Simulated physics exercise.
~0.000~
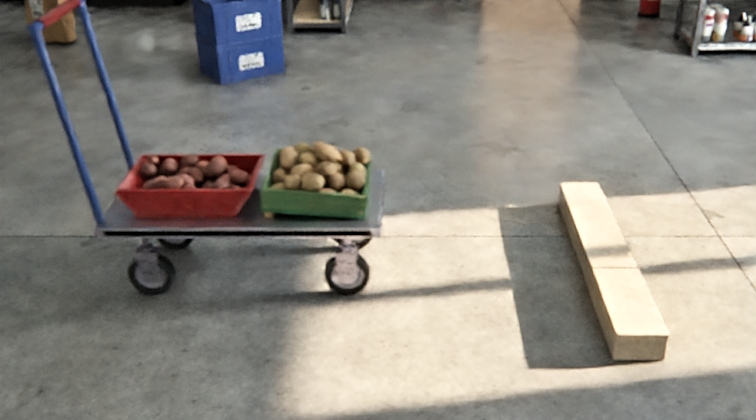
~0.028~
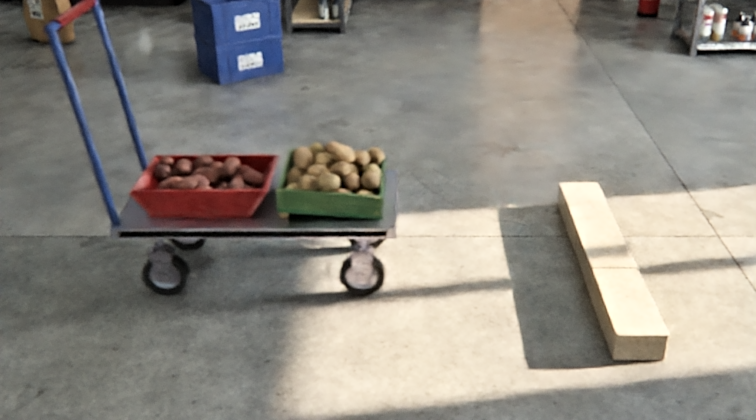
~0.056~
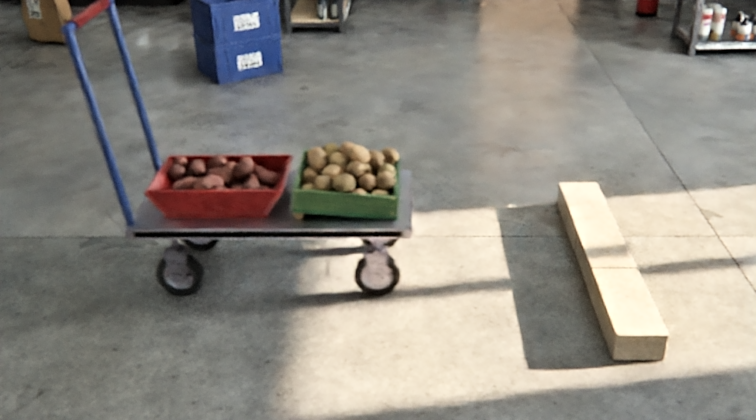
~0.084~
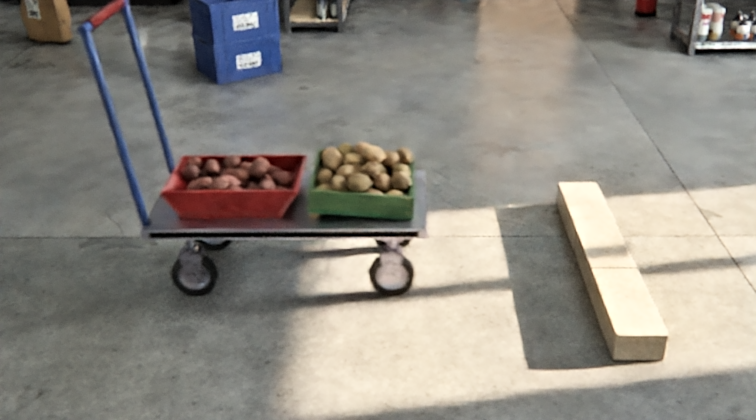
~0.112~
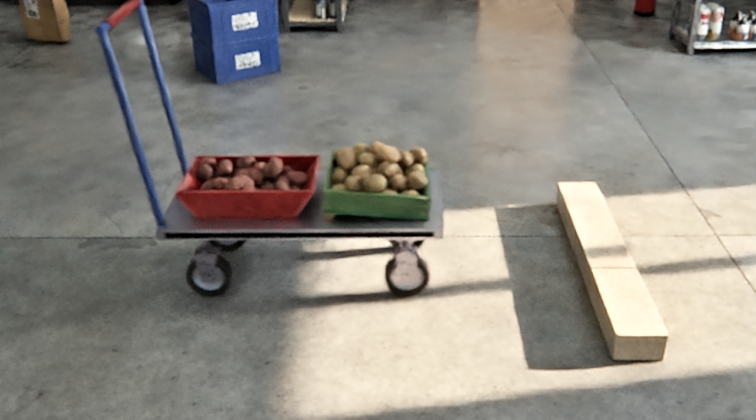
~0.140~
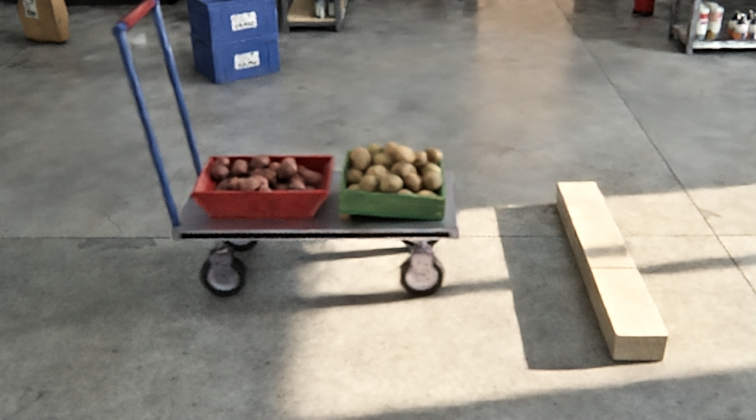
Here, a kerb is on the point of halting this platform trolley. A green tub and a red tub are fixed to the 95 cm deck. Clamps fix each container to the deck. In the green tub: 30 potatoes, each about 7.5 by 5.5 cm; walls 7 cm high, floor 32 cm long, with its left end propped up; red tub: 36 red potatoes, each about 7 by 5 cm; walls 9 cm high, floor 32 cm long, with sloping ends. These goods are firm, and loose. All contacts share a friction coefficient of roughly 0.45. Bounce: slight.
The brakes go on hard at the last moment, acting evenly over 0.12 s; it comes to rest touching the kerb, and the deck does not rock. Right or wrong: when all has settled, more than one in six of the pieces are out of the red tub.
Wrong.
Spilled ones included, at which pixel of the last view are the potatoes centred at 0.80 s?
Roughly (547, 179).
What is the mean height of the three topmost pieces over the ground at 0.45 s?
Their middles average near 44 cm high.
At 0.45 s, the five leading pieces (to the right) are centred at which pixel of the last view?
They are centred near (577, 175).
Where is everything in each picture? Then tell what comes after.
In the first frame (we follow the rim corner now nearest the camera), red tub at (248, 190); green tub at (266, 189); 76 cm still to roll; nothing out yet.
In the second frame, red tub at (264, 190); green tub at (281, 189); 71 cm still to roll.
In the third frame, red tub at (279, 191); green tub at (297, 189); 66 cm still to roll.
In the fourth frame, red tub at (294, 191); green tub at (312, 190); 60 cm still to roll.
In the fifth frame, red tub at (310, 191); green tub at (328, 190); 55 cm still to roll.
In the sixth frame, red tub at (326, 191); green tub at (344, 190); 50 cm still to roll; nothing out yet.
After 0.35 s, the brake bites.
After 0.45 s, 0 of 30 out of the green tub and 0 of 36 out of the red tub.
After 0.57 s, 3 of 30 out of the green tub and 0 of 36 out of the red tub.
After 0.80 s, 5 of 30 out of the green tub and 1 of 36 out of the red tub.
Final count (at 1.30 s), 5 of 30 out of the green tub and 1 of 36 out of the red tub. Asked share, 1 of 36, 3 per cent.
